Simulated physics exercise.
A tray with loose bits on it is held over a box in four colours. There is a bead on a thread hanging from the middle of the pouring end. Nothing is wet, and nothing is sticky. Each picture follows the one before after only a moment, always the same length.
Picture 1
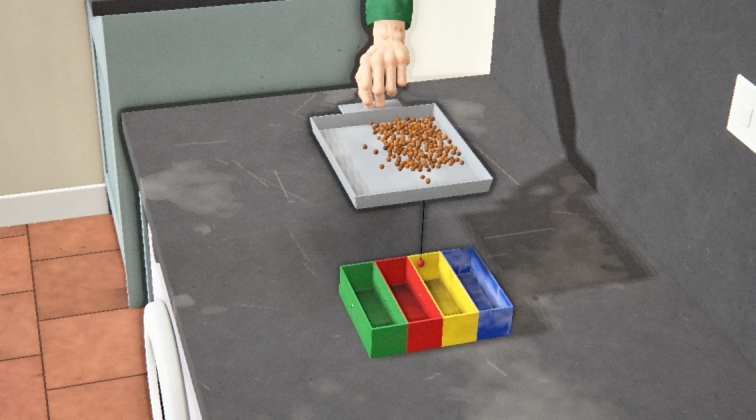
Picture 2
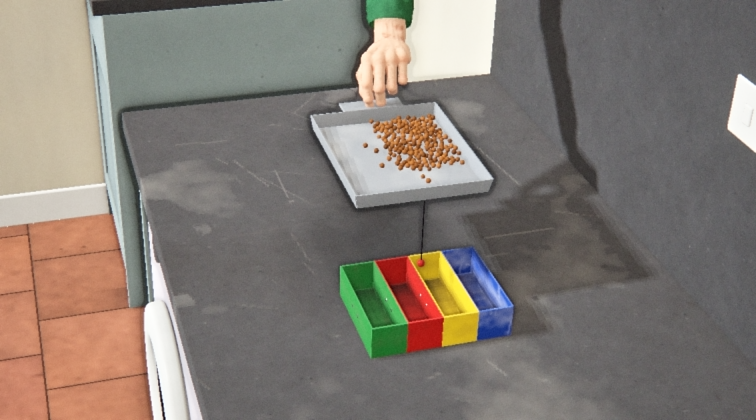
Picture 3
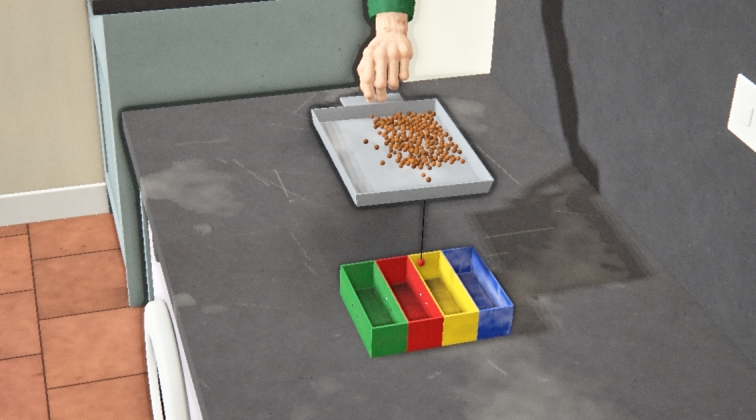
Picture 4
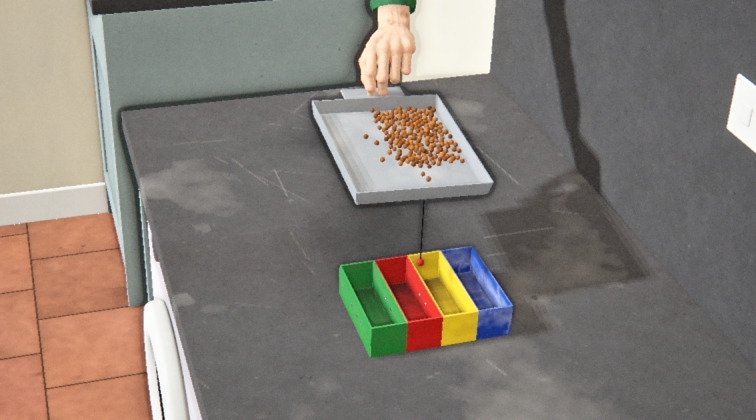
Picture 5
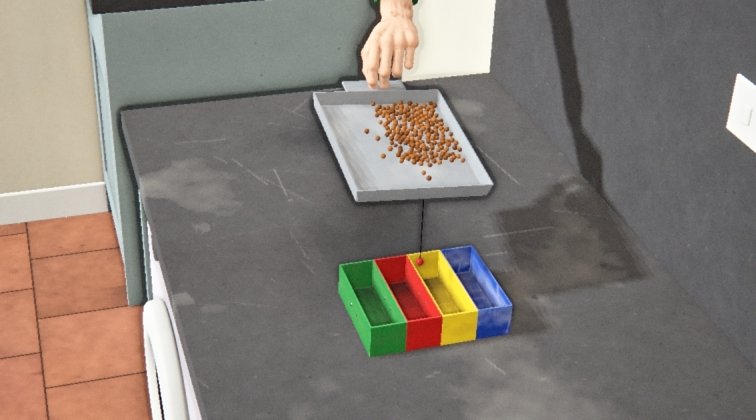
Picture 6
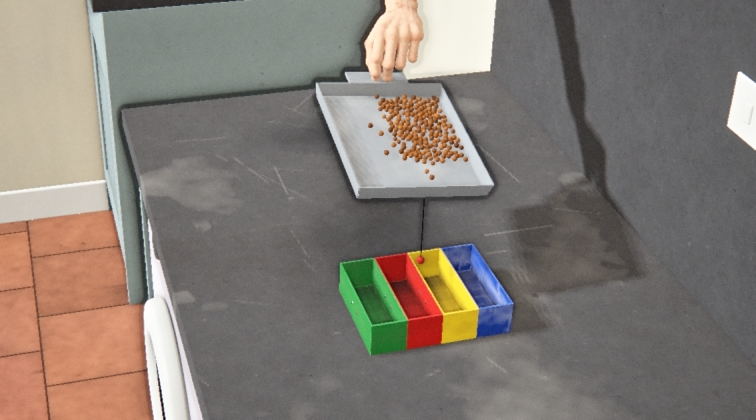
A hand slowly tilts a tray of small brown balls above a four-coloured box.
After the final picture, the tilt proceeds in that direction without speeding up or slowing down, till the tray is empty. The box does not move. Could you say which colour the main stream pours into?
It pours into the blue cell.
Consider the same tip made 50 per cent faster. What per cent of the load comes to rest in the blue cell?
Roughly 70 in a hundred.
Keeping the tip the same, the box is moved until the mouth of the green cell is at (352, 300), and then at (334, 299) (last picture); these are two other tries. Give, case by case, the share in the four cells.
In turn about 0 and about 0 percent.
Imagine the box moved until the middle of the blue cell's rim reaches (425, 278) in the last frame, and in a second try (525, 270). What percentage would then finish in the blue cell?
Trial 1 about 0 %, trial 2 about 0 %.
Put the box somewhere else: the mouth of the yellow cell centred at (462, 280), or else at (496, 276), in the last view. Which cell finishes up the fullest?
Result 1: That blue cell; result 2: The yellow cell.
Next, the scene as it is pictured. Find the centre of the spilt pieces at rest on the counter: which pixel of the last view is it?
Somewhere near (550, 299), I think.
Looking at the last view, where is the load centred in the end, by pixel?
(477, 295).
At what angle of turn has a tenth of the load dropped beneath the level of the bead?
Somewhere near 90°.
Shortly afterwards, tray tipped steeply; all but a few on the tray; only a few falling or outside the box.
Next, tray tipped right over; a little on the tray; near half in the blue cell; near a third falling or outside the box.
Some moments later, tray tipped past a quarter turn; the bulk in the blue cell; near a quarter falling or outside the box.
In the end, tray tipped past a quarter turn; the bulk in the blue cell; none at all in the green cell; none at all in the red cell; none at all in the yellow cell; near a quarter outside the box.
